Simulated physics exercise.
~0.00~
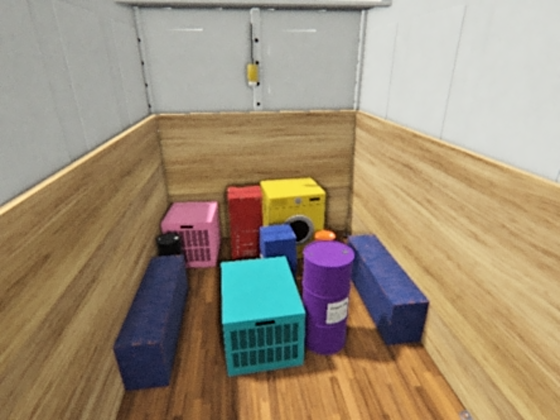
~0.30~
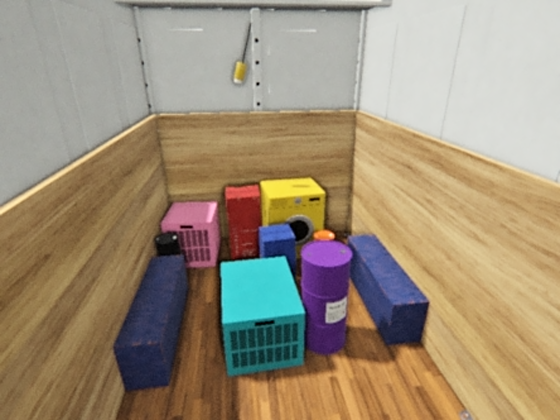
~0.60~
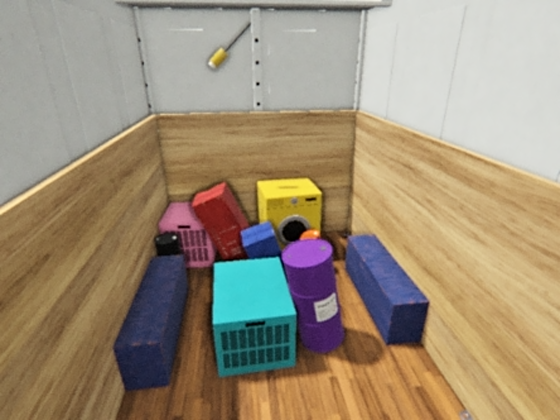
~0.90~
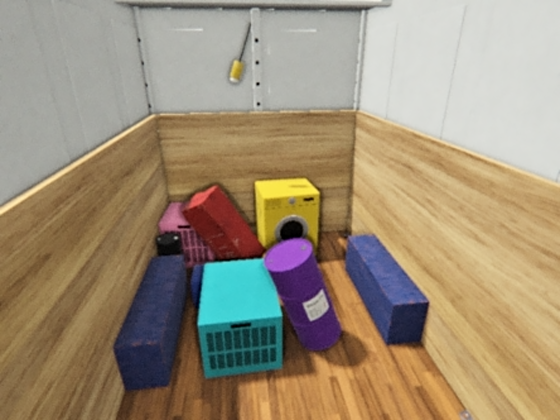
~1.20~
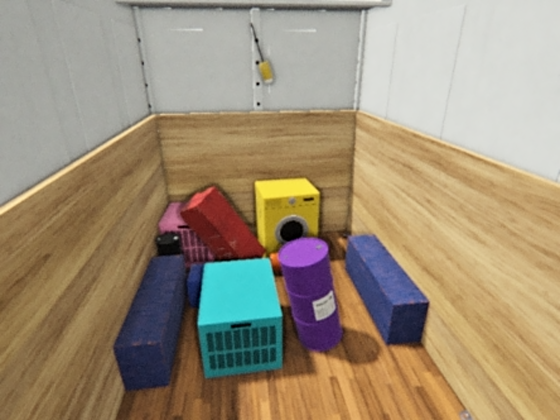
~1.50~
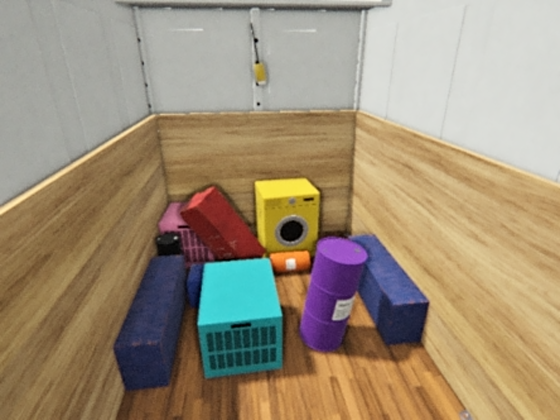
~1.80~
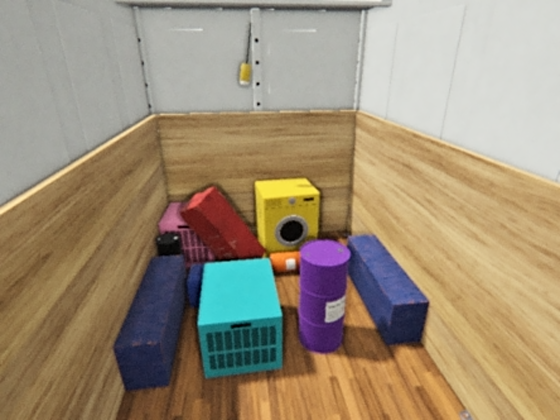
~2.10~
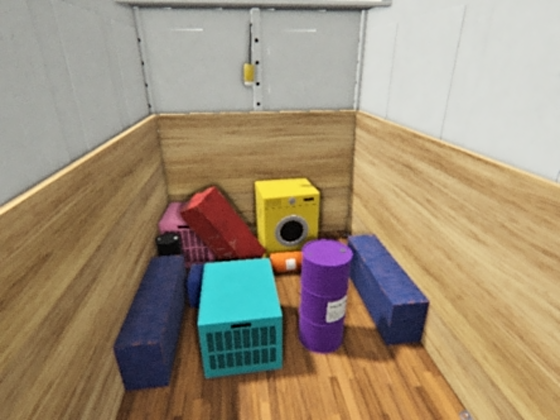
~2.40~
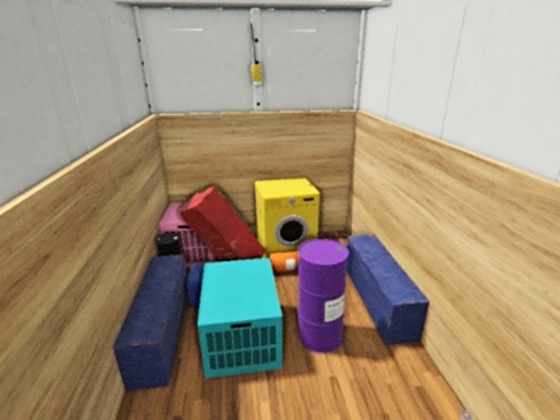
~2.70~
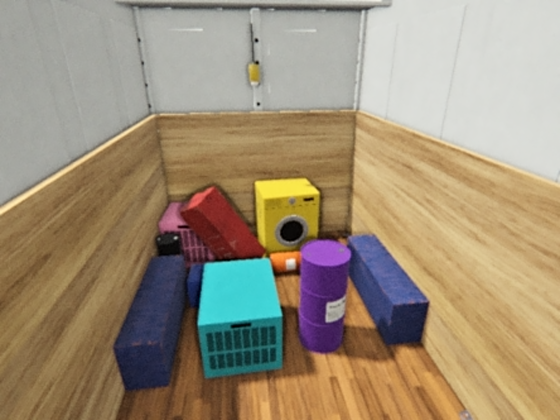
In the wood-lined load bay of a van, loose boxes, chests, a purple drum and a yellow appliance stand between two dark blue wheel boxes while a lamp hangs above. The lamp swings out to the left as the red box, small blue box, orange canister and drum lean left and the turquoise chest slides a little that way. The red box comes to lean over the pink chest, and the blue box drops mostly out of sight behind the turquoise chest. The drum rocks back to the right, then settles upright. At the end everything is still, with the orange canister lying on its side before the appliance.
